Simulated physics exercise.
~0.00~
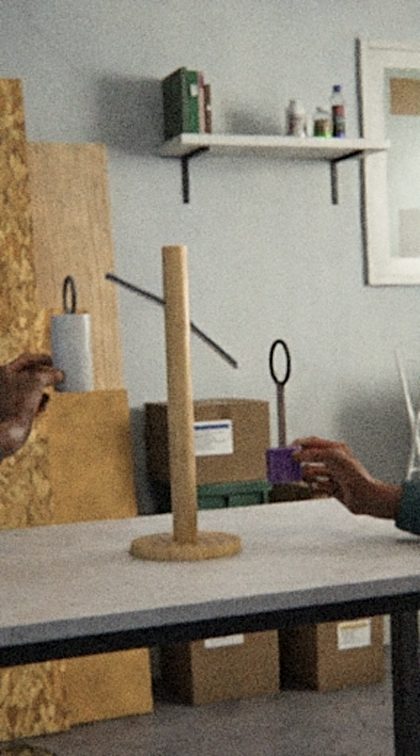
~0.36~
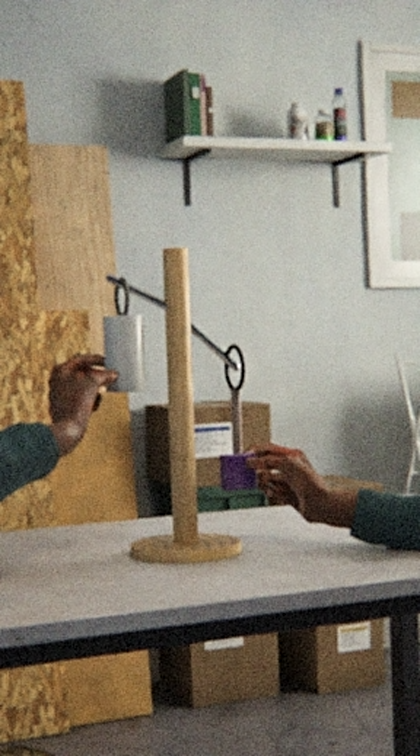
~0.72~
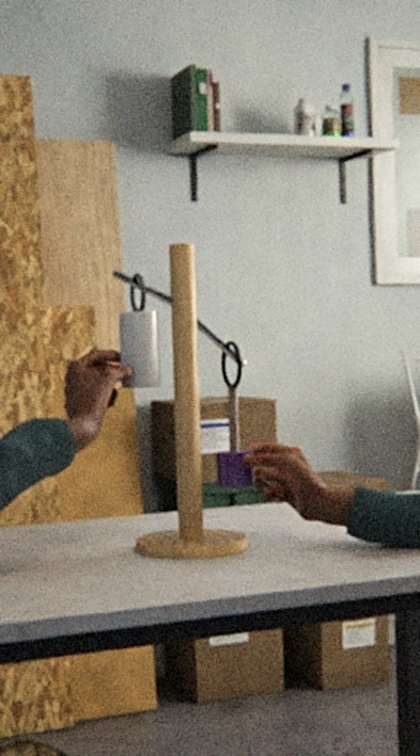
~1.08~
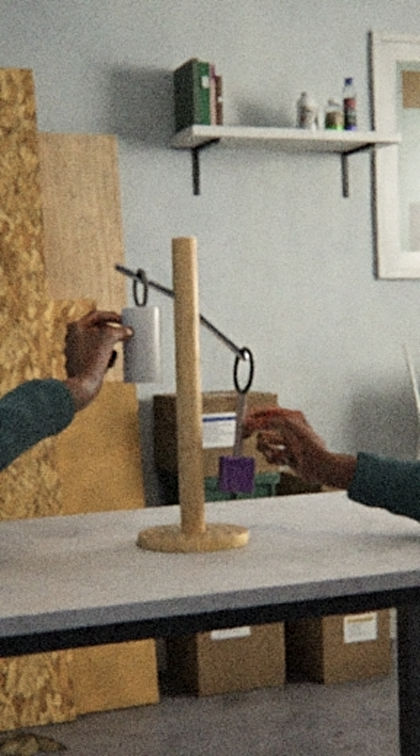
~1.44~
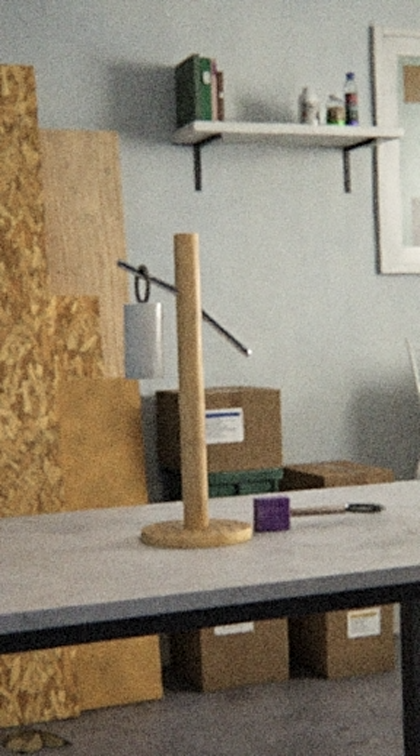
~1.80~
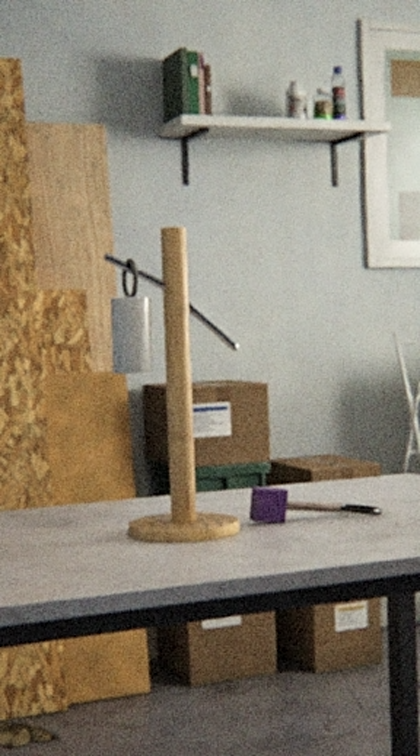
White lantern and purple brush being hung by hands on a wooden peg stand, the lantern staying while the brush falls to the table.
